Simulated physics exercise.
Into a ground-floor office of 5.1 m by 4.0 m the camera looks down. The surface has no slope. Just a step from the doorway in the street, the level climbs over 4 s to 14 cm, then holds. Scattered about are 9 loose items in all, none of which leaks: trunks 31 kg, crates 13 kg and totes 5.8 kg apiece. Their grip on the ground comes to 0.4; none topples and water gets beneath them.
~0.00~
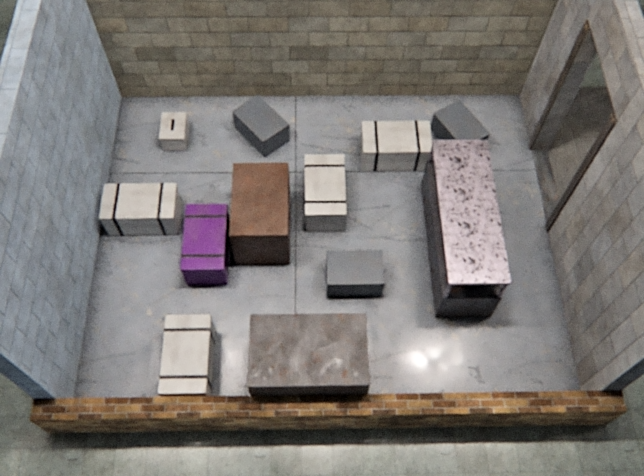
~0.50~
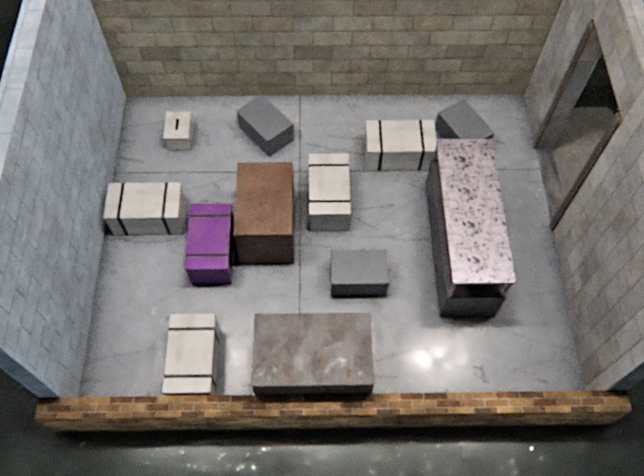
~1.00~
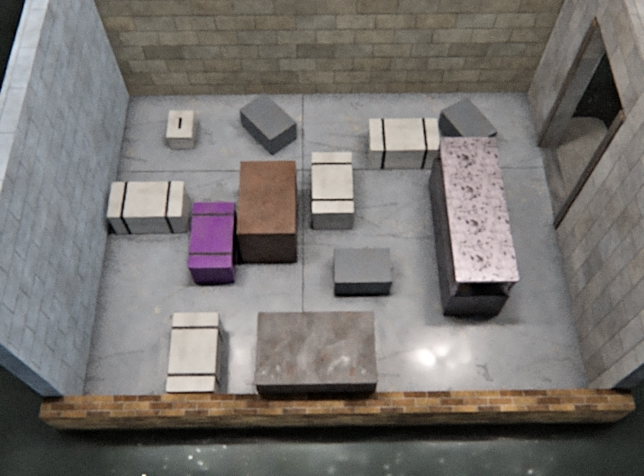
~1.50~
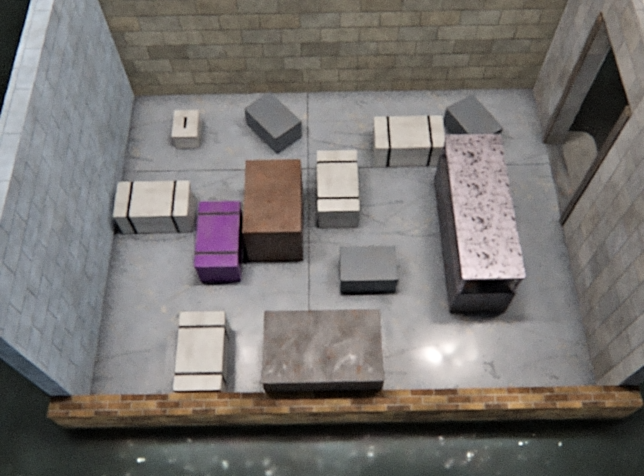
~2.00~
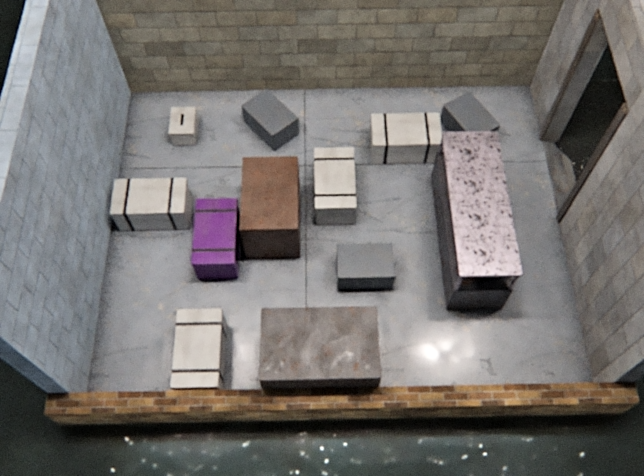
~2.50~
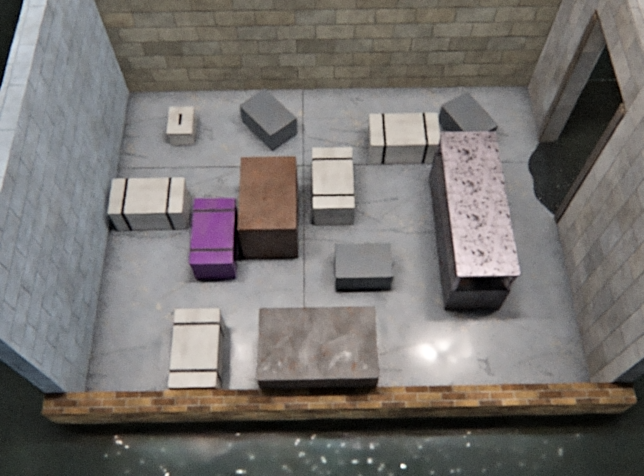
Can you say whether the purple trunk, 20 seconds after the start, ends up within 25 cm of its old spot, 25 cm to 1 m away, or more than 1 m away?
It winds up nearby.
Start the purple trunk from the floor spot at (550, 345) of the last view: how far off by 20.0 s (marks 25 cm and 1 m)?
Well, it gets shoved far.
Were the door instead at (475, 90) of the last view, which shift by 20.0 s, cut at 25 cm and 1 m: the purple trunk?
Then the purple trunk is left almost untouched.
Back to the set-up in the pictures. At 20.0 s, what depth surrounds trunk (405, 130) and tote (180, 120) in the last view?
First about 8 cm, second about 9 cm.
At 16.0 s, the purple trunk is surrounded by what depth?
The depth there is around 3 cm.
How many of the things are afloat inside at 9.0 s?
At that time, 1.
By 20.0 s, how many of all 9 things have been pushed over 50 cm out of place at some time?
All told, that gives 5.
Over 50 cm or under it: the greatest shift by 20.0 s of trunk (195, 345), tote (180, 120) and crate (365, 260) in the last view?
The first is not bigger, the second bigger and the third bigger.
After 4.0 s the purple trunk is near (213, 230), 0.0 m from its start, aground; 0 afloat.
After 9.0 s the purple trunk is near (213, 230), 0.0 m from its start, aground; 1 afloat.
After 16.0 s the purple trunk is near (213, 230), 0.0 m from its start, aground; 3 afloat.
After 20.0 s the purple trunk is near (213, 230), 0.0 m from its start, aground; 4 afloat.
